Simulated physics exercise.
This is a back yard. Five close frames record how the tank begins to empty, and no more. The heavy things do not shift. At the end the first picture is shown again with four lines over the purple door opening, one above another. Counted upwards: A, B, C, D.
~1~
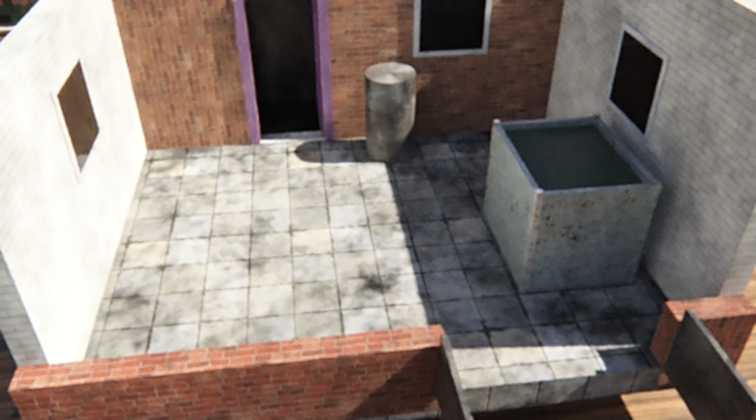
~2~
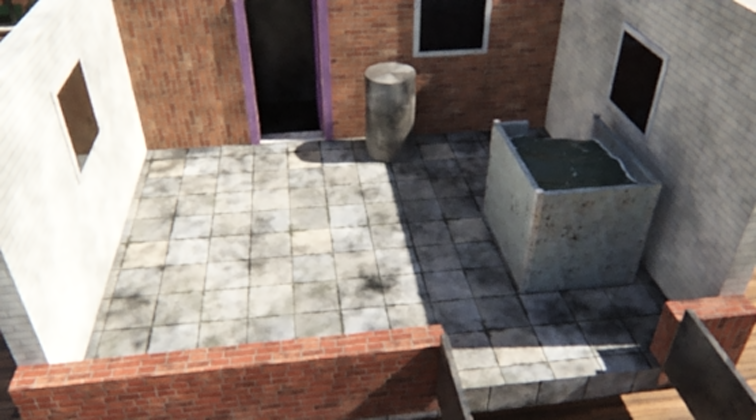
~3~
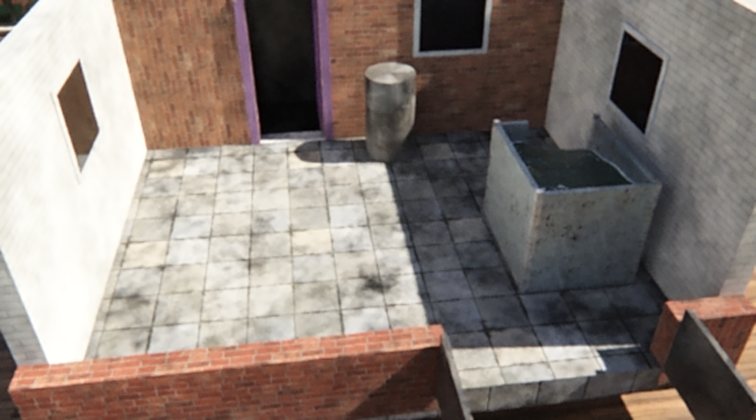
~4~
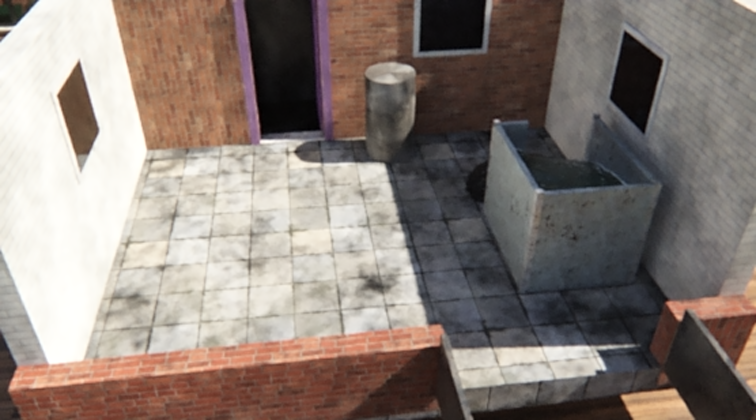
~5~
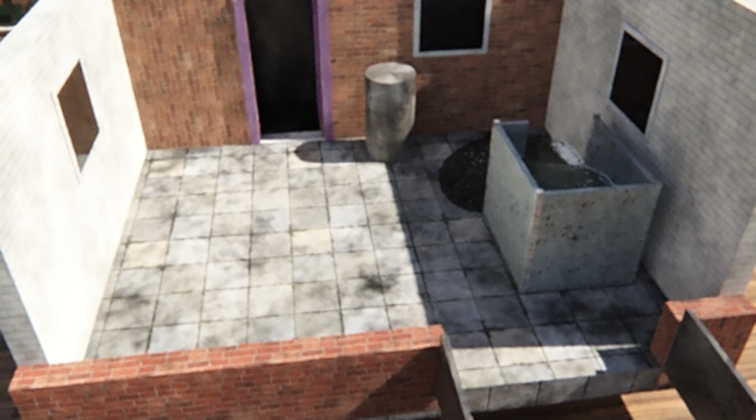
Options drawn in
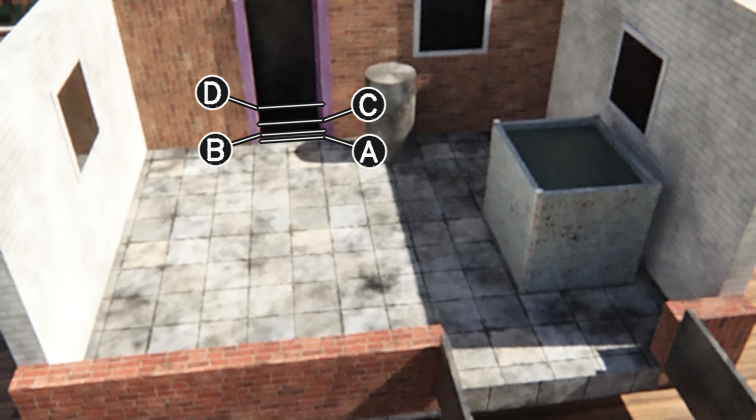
Water stirs inside a grey, rust-specked open tank at the right of a paved back yard, seen from above by a still camera. Around it are a purple-framed doorway and a grey cylinder by the brown brick back wall, pale side walls with dark windows, and a low red brick wall in front. The surface heaves and sinks, then a dark pool spreads leftward over the slabs from behind the tank.
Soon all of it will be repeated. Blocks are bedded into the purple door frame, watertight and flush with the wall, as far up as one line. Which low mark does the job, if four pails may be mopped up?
Line A just does it.
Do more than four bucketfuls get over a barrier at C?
No, not at all.
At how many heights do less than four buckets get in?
All of them.
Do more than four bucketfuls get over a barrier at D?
No, that is safe.
On the marked copy, A at (293, 139); B at (292, 132); C at (291, 122); D at (290, 106); from the bottom up A, B, C, D.
With A, a splash gets over, under a bucket.
With B, nothing gets over.
With C, nothing gets over.
With D, nothing gets over.
